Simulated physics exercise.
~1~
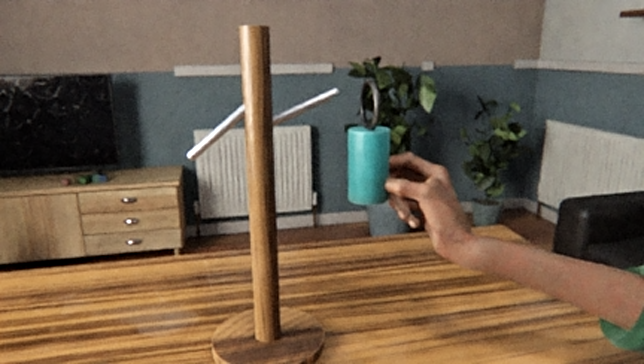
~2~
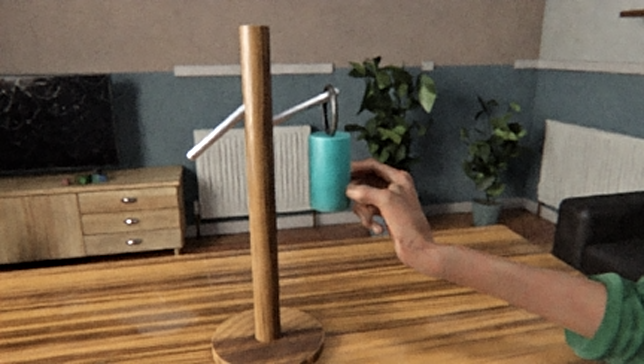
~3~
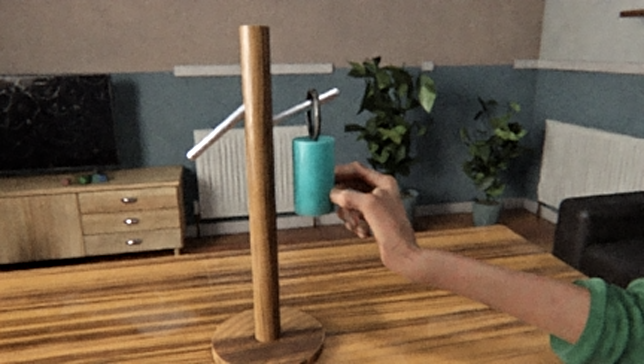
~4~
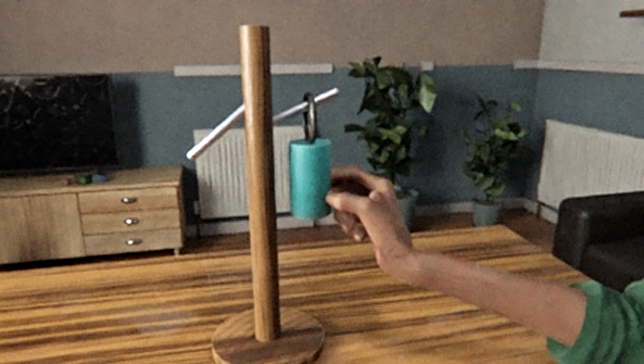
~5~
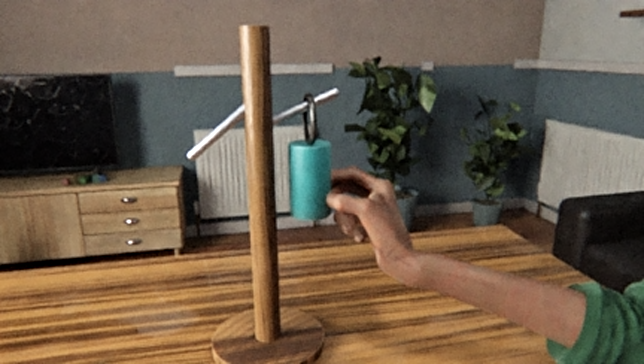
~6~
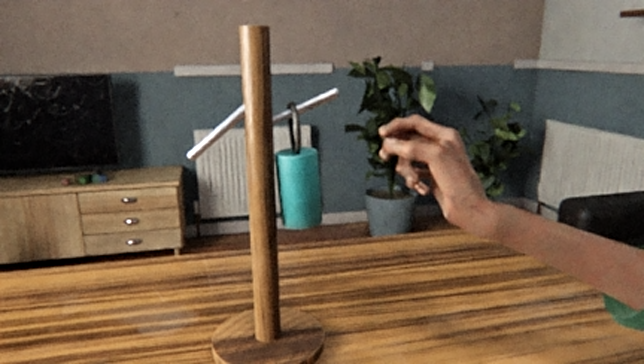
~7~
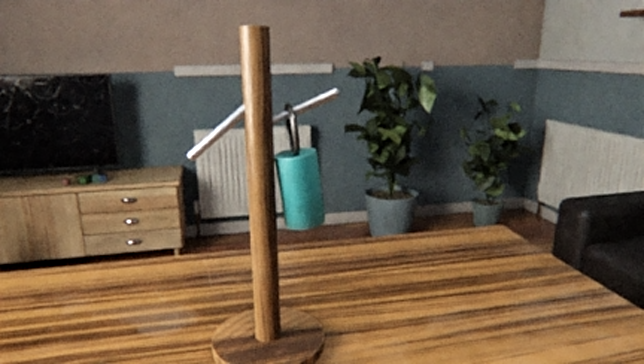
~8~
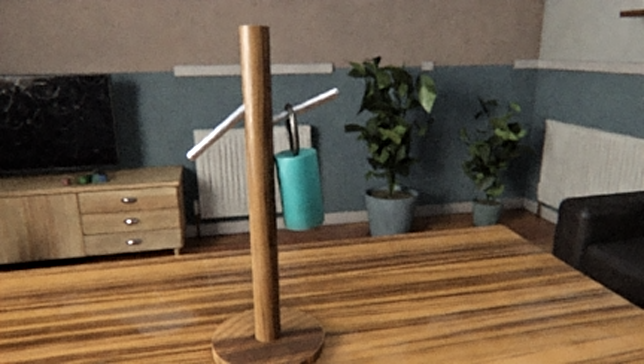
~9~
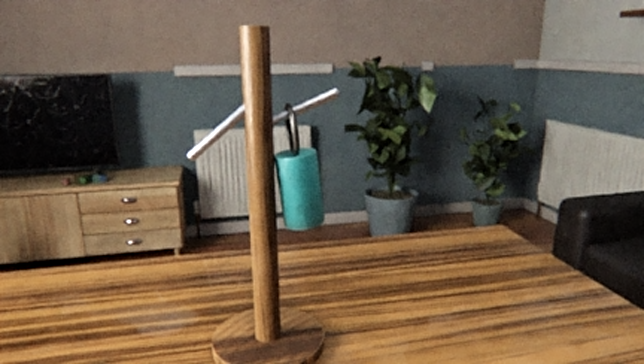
The clip shows a hand bringing a turquoise lantern leftward by its ring onto the slanted peg of a wooden stand, then letting go and withdrawing to the right. The lantern slips slightly left and down, tilts a little, and stays hanging on the peg.
